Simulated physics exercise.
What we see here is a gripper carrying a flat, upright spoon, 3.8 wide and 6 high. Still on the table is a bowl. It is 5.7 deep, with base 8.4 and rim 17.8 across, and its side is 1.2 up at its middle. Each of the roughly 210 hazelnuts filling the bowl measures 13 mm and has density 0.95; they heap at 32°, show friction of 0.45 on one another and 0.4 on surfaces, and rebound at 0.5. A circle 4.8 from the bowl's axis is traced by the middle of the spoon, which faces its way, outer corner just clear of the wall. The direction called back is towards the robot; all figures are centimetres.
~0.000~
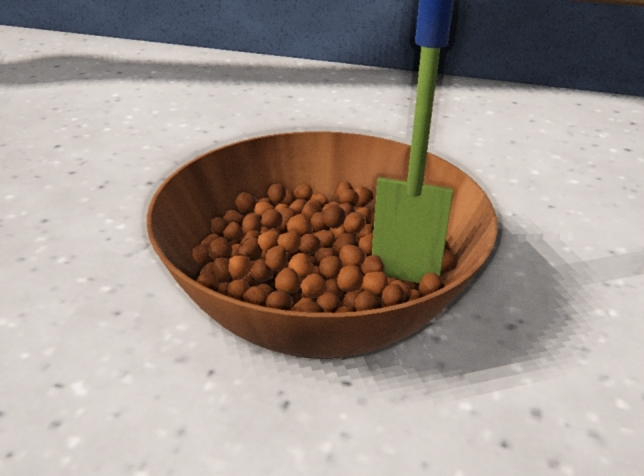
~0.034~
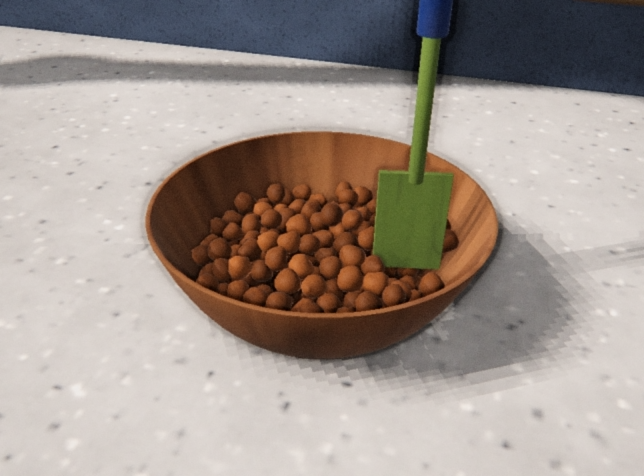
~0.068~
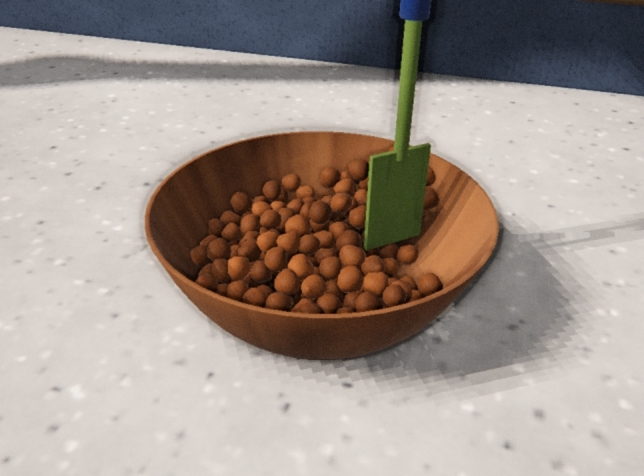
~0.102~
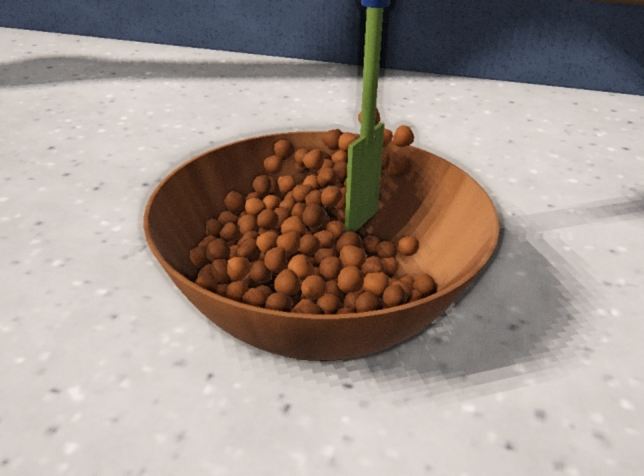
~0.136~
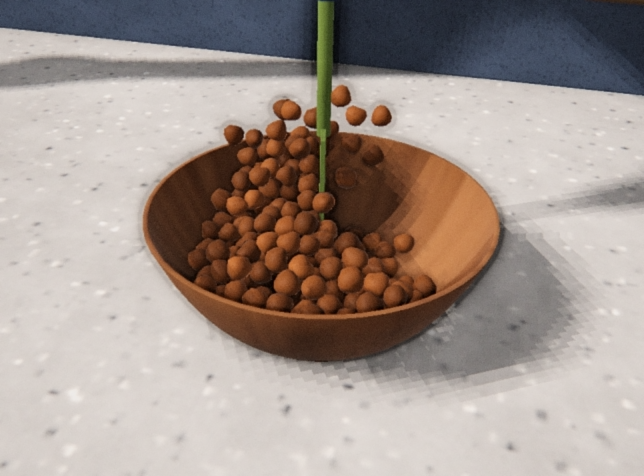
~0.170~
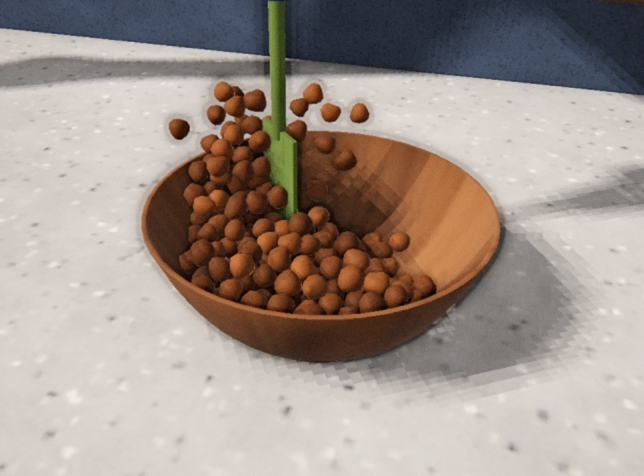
In the video, a green spatula with a blue handle sweeps leftward around the back of a wooden bowl of small brown balls, pushing them into a heap and tossing several into the air above the far rim.
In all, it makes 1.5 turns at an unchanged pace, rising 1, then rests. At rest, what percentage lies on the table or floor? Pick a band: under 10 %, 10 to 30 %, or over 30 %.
Band: Over 30 %.
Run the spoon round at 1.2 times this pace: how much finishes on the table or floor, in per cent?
I'd say about 50 %.
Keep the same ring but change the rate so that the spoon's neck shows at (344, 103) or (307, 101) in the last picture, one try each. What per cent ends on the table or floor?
Some 20 and 30 per cent.
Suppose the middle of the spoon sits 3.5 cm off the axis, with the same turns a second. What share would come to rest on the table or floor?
Around 25 in a hundred.
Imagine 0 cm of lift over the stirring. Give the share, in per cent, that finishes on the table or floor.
Around 45 %.
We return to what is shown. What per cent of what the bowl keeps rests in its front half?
Around 60 percent of it.
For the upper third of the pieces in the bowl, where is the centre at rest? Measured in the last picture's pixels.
Roughly pixel (255, 272).
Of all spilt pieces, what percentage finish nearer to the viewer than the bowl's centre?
Close to 60 percent, I reckon.
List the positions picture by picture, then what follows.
The first picture shows the spoon neck at (418, 157), 0° round; upper third of the load around (312, 244), from x 205 to 445, top at y 190; 206 in the bowl.
The second picture shows the spoon neck at (420, 146), 13° round; upper third of the load around (317, 240), from x 205 to 445, top at y 190.
The third picture shows the spoon neck at (404, 124), 43° round; upper third of the load around (330, 218), from x 205 to 430, top at y 155.
The fourth picture shows the spoon neck at (369, 109), 74° round; upper third of the load around (314, 199), from x 200 to 425, top at y 115.
The fifth picture shows the spoon neck at (324, 102), 104° round; upper third of the load around (289, 185), from x 200 to 425, top at y 95; 202 in the bowl, 4 in flight or on the tool.
The sixth picture shows the spoon neck at (279, 104), 135° round; upper third of the load around (251, 181), from x 180 to 425, top at y 90; 198 in the bowl, 8 in flight or on the tool.
After 0.34 s, 290° round, highest piece 11 above the table; 159 in the bowl, 23 on the table or floor, 24 in flight or on the tool.
After 0.51 s, 85° round, highest piece 8 above the table; 134 in the bowl, 62 on the table or floor, 10 in flight or on the tool.
After 0.80 s, 180° round, highest piece 5 above the table; 120 in the bowl, 85 on the table or floor, 1 in flight or on the tool.
After 1.50 s, 180° round, highest piece 4 above the table; 120 in the bowl, 86 on the table or floor.
In the end, 120 in the bowl, 86 on the table or floor. That is 42 % on the table or floor.
